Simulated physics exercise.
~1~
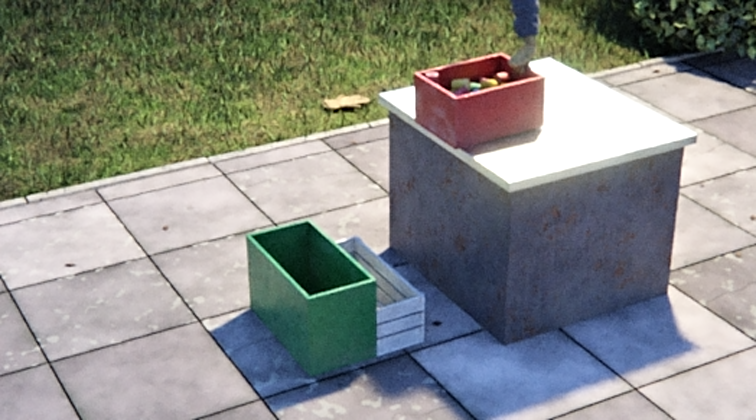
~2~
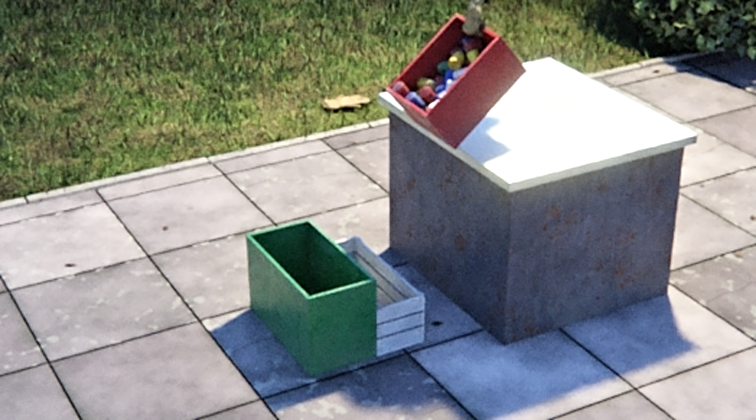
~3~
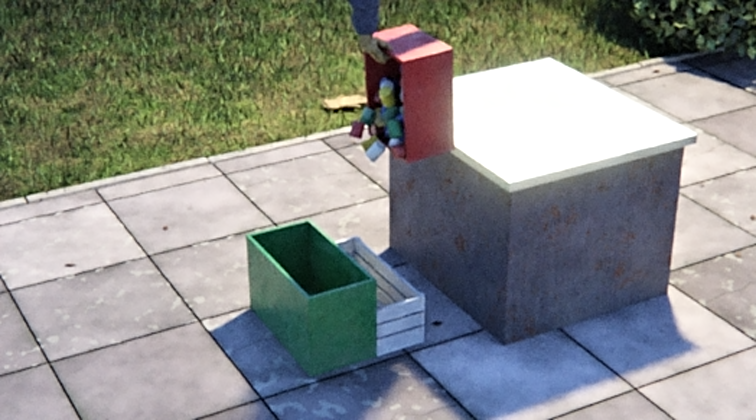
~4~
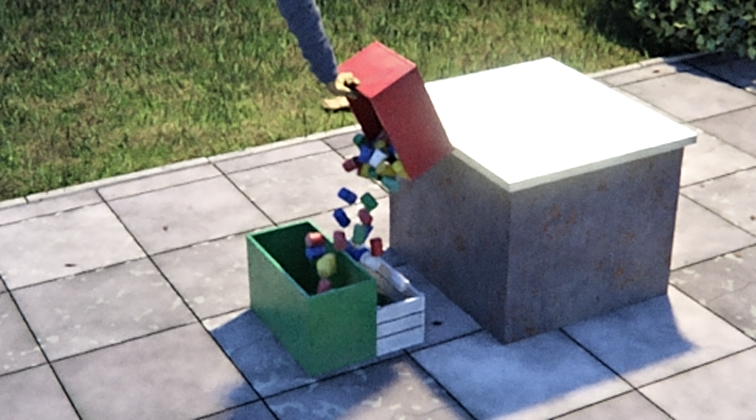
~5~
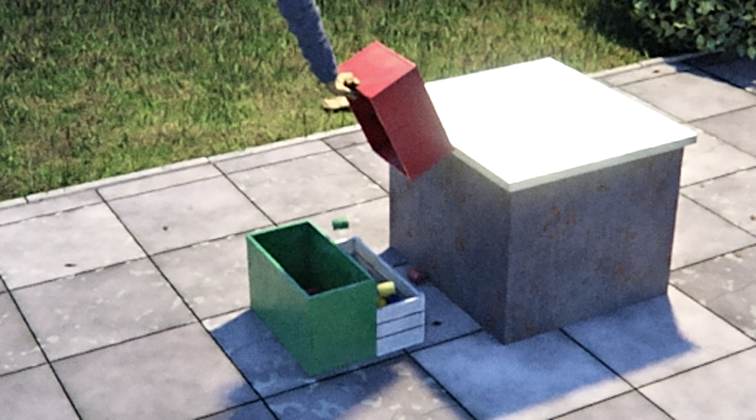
The video shows a red crate of small colourful jars on a white-topped bench being lifted, moved left and tipped over the edge by a grey arm, spilling them into a green box and a white trough below until the crate looks empty, with a few still dropping.
